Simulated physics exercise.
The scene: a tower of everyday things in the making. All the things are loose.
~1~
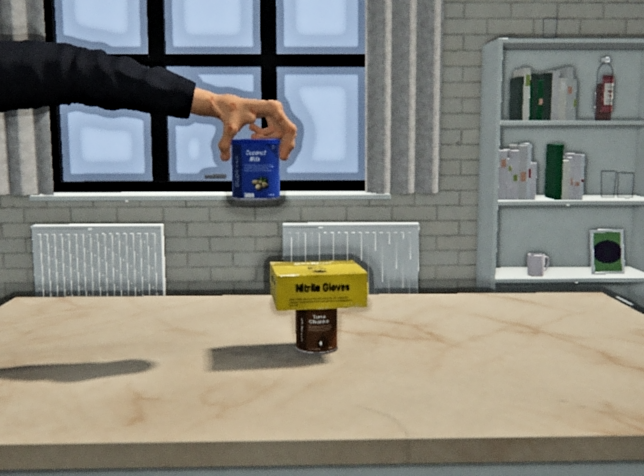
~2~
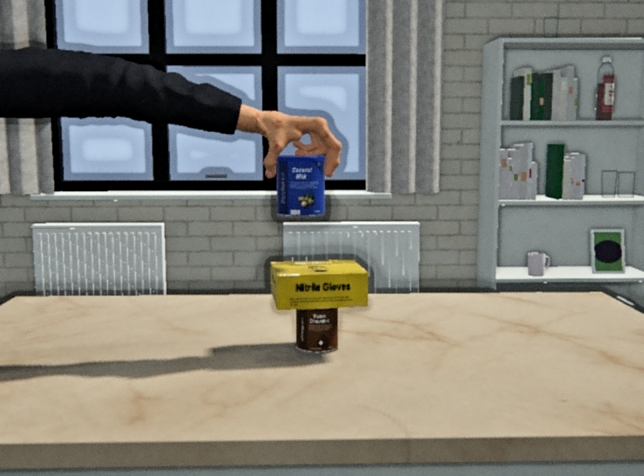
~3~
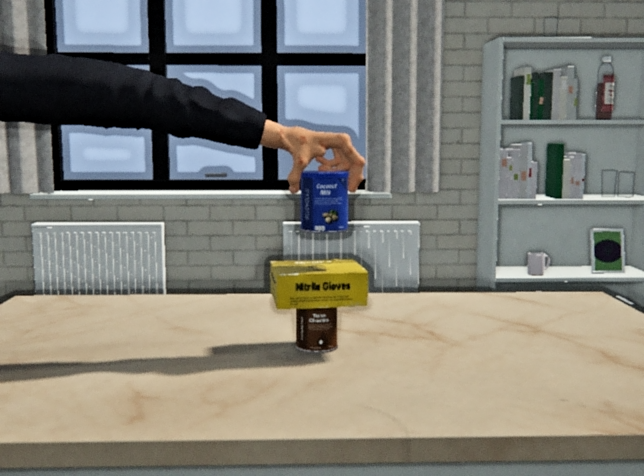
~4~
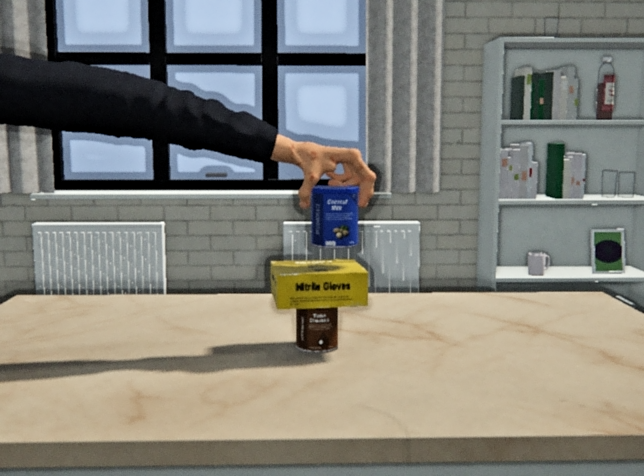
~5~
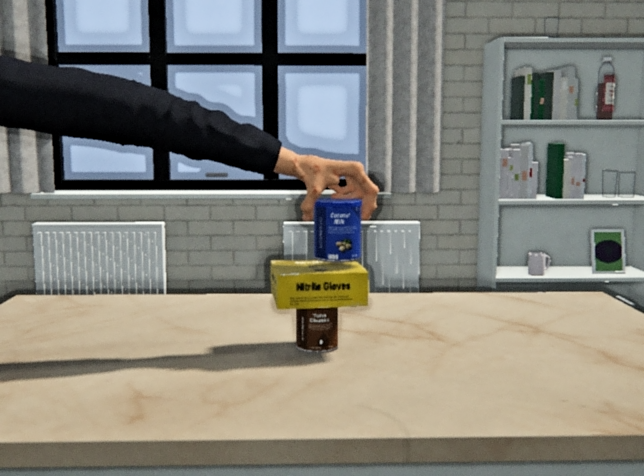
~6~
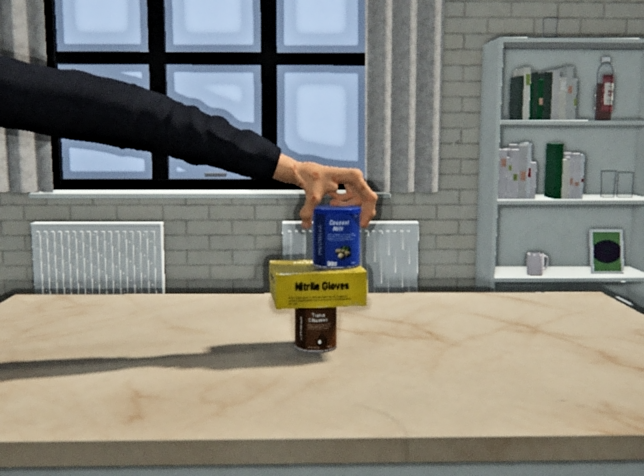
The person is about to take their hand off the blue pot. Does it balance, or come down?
The pile stays up.
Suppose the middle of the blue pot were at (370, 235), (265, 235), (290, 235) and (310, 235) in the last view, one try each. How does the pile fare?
In the first case it comes apart; in the second case it loses its balance; in the third case it holds; in the fourth case it holds.
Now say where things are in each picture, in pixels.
In the first frame, still above its spot; blue pot (256, 170); brown pot (317, 325).
In the second frame, still above its spot; blue pot (301, 186); brown pot (317, 324).
In the third frame, still above its spot; blue pot (324, 202); brown pot (317, 323).
In the fourth frame, still above its spot; blue pot (335, 216); brown pot (317, 324).
In the fifth frame, still above its spot; blue pot (338, 229); brown pot (317, 323).
In the sixth frame, set down, still held; blue pot (336, 237); brown pot (316, 323).
Then, 0.90 s after the last picture, nothing has stirred.
Then, 2.00 s after the last picture, blue pot resting near (338, 237).
At rest, all 3 in place. Seen from the same camera at the end, blue pot near (338, 237). The pile holds.
